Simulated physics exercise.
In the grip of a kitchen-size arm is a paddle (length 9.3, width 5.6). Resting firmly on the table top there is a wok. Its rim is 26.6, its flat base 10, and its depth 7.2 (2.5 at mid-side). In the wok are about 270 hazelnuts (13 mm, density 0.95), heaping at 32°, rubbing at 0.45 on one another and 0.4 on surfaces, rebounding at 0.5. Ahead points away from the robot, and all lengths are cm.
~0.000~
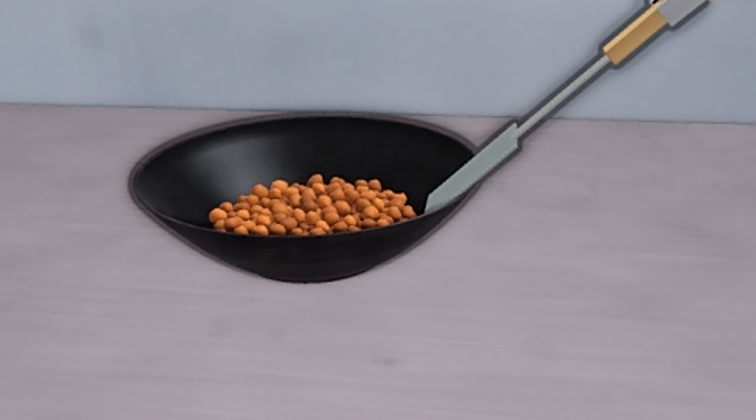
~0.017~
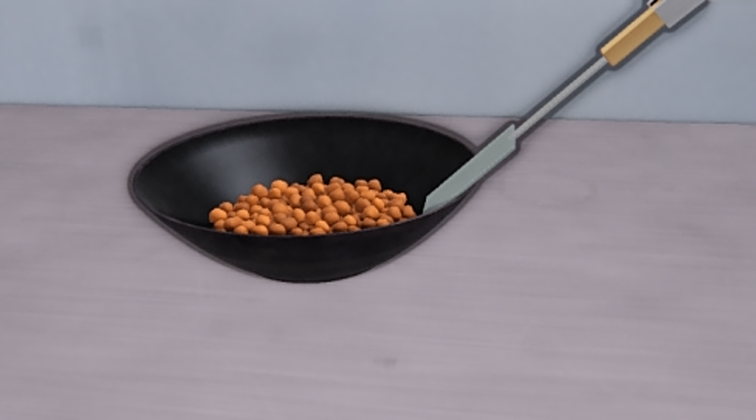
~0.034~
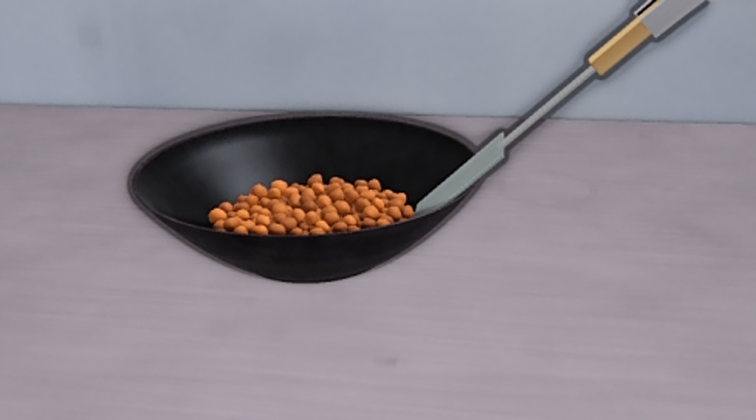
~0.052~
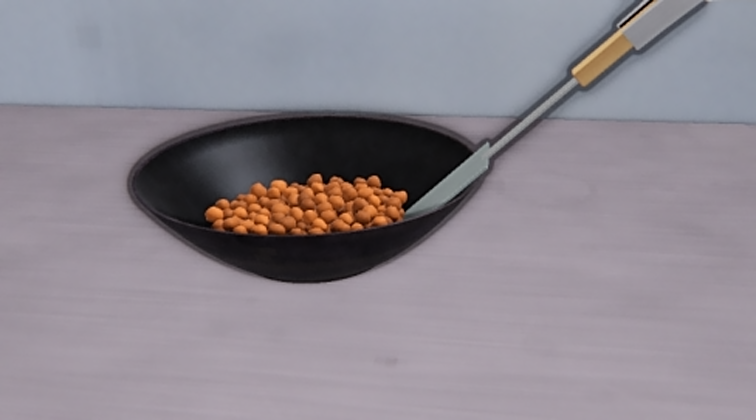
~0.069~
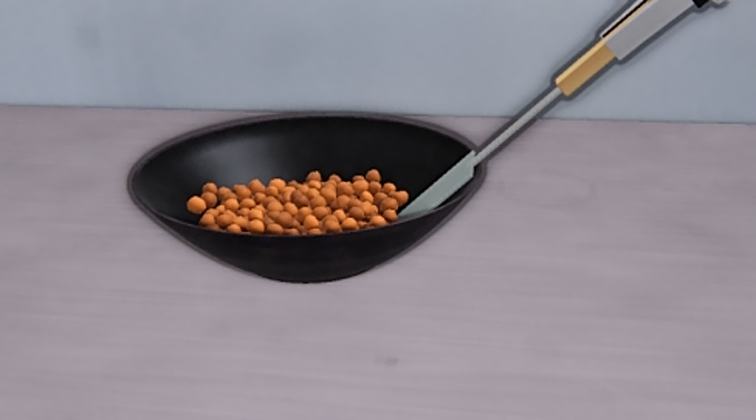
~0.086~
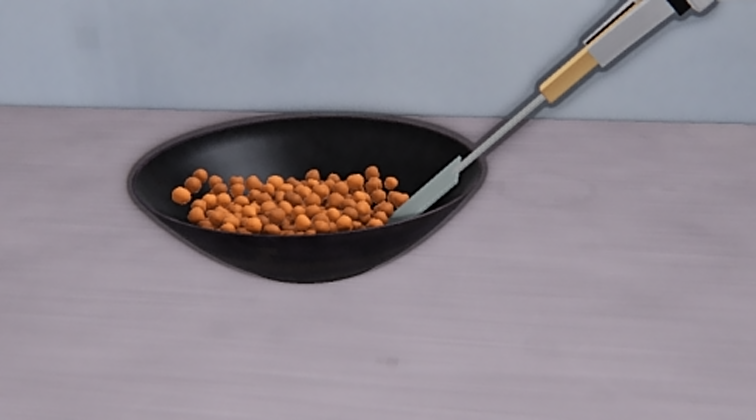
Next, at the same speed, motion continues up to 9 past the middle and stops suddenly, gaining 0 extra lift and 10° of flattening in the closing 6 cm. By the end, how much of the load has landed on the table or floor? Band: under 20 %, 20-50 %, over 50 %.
Under 20 %.
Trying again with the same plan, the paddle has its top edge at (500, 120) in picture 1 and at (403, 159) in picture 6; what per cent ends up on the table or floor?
Roughly 30 %.
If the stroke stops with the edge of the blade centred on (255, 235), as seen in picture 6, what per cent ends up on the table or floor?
Estimate: Approx. 0 %.
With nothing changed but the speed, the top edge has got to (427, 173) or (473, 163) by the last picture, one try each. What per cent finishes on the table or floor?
Around 25 per cent, then around 0 per cent.
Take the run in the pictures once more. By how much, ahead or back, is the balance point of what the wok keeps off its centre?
The balance point lies close to 3.5 cm ahead.
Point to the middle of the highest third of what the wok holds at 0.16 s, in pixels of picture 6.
At about (248, 202).
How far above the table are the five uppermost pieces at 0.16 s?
I'd say close to 7 cm on average.
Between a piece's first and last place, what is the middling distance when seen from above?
It comes to some 4 cm.
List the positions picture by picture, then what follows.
Paddle top edge at (516, 134), sloping 44°; upper third of the load around (317, 215), from x 220 to 410, top at y 180; 274 in the wok, in the first frame.
Paddle top edge at (514, 136), sloping 44°; upper third of the load around (317, 215), from x 220 to 410, top at y 180, in the second frame.
Paddle top edge at (503, 144), sloping 44°; upper third of the load around (316, 215), from x 220 to 410, top at y 180, in the third frame.
Paddle top edge at (488, 155), sloping 44°; upper third of the load around (316, 215), from x 215 to 400, top at y 180, in the fourth frame.
Paddle top edge at (473, 163), sloping 44°; upper third of the load around (304, 210), from x 195 to 400, top at y 180, in the fifth frame.
Paddle top edge at (459, 169), sloping 44°; upper third of the load around (290, 207), from x 180 to 400, top at y 175; 274 in the wok, in the sixth frame.
After 0.16 s, sloping 44°, highest piece 8 above the table; 274 in the wok.
After 0.24 s, sloping 40°, highest piece 8 above the table; 273 in the wok, 1 on the blade or in flight.
After 0.48 s, sloping 34°, highest piece 8 above the table; 250 in the wok, 20 on the table or floor, 4 on the blade or in flight.
After 1.53 s, sloping 34°, highest piece 7 above the table; 250 in the wok, 24 on the table or floor.
At rest, 250 in the wok, 24 on the table or floor. That is 9 % on the table or floor.
